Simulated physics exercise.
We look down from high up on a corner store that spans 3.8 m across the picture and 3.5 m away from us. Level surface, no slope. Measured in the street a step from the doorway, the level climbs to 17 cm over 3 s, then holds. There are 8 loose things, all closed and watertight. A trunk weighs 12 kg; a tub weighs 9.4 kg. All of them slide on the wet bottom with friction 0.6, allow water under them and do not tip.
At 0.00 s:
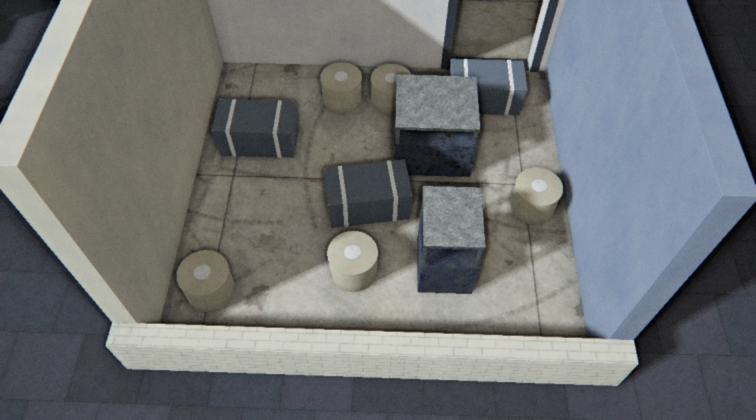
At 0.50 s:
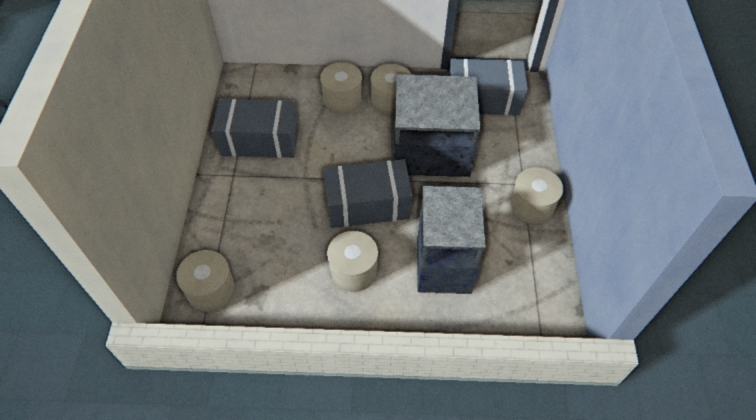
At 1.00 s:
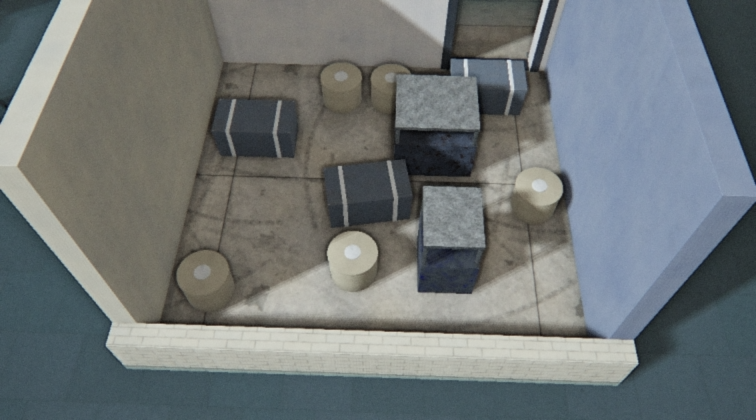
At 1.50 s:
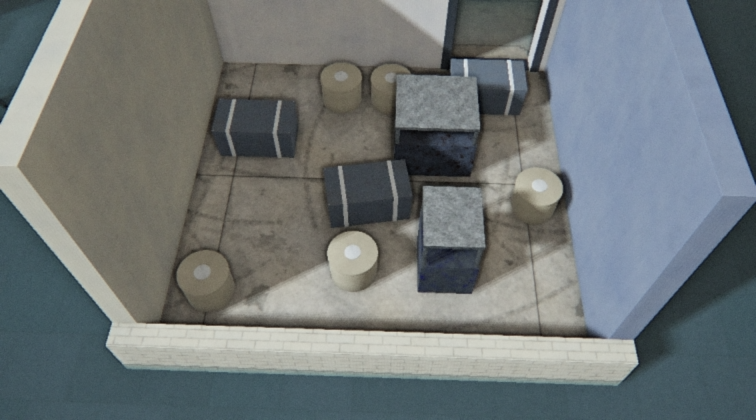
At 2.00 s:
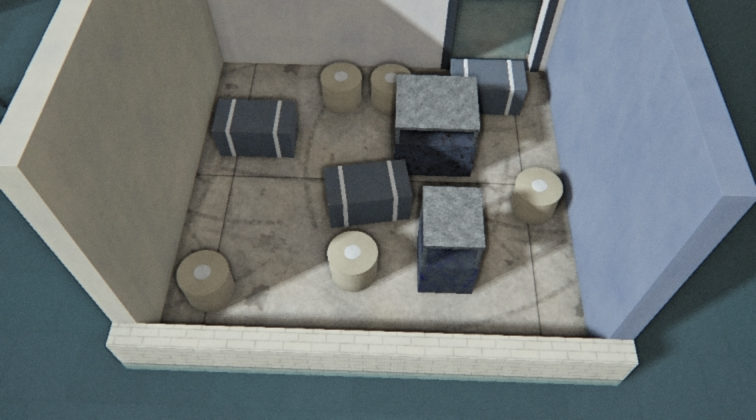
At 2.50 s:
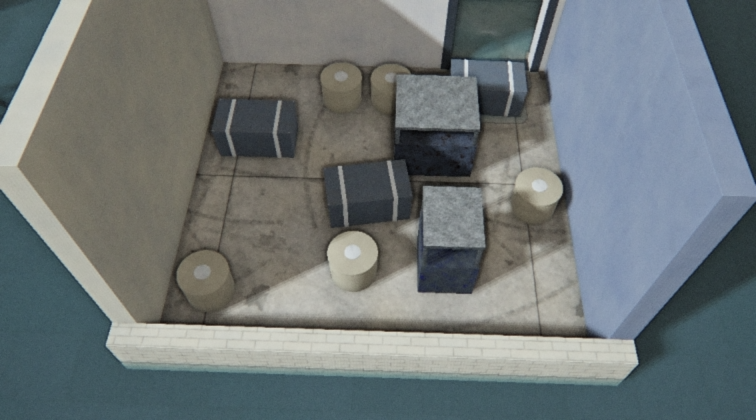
Dark teal water spreading over the paving around a walled room and rising at its doorway, the crates and drums inside staying still.
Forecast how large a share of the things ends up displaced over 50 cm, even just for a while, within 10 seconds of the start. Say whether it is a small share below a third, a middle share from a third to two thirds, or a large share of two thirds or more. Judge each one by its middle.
A small share, below a third.
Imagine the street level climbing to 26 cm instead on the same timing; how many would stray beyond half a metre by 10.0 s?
Count: 8.
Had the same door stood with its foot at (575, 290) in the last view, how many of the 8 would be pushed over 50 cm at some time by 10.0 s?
In that case 2 of them.
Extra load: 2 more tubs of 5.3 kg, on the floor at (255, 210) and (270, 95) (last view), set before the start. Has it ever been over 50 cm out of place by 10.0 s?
Order as asked: Not as far and not as far.
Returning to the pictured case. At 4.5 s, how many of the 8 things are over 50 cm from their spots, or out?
Count then: 0.
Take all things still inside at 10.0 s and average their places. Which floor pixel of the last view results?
Centred roughly on (331, 205).
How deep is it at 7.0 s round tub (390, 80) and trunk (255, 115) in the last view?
I'd put it at 5 cm and 1 cm respectively.
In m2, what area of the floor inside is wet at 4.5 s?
The covered patch comes to about 4.0 m2.
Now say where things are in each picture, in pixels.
In the first picture, a trunk at (489, 74), on the bottom; a tub at (539, 186), on the bottom; water covers 0.0 m2; 0 of 8 have shifted.
In the second picture, a trunk at (489, 74) rests on the ground; a tub at (539, 186), on the bottom; 0.0 m2 under water; 0 of 8 have shifted.
In the third picture, a trunk at (489, 74) rests on the ground; a tub at (539, 186) rests on the ground; water covers 0.0 m2; 0 of 8 have shifted.
In the fourth picture, a trunk at (489, 74), on the bottom; a tub at (539, 186), on the bottom; 0.0 m2 under water; 0 of 8 have shifted.
In the fifth picture, a trunk at (489, 74), on the bottom; a tub at (539, 186) rests on the ground; water covers 0.0 m2; 0 of 8 have shifted.
In the sixth picture, a trunk at (489, 75) rests on the ground; a tub at (539, 186), on the bottom; water covers 0.3 m2; 0 of 8 have shifted.
After 3.5 s 0 of 8 are over 50 cm from their spots; 0 afloat.
After 4.5 s 0 of 8 are over 50 cm from their spots; 1 afloat.
After 7.0 s 2 of 8 are over 50 cm from their spots; 2 afloat.
After 10.0 s 2 of 8 are over 50 cm from their spots, and 2 have been at some point; 4 afloat.
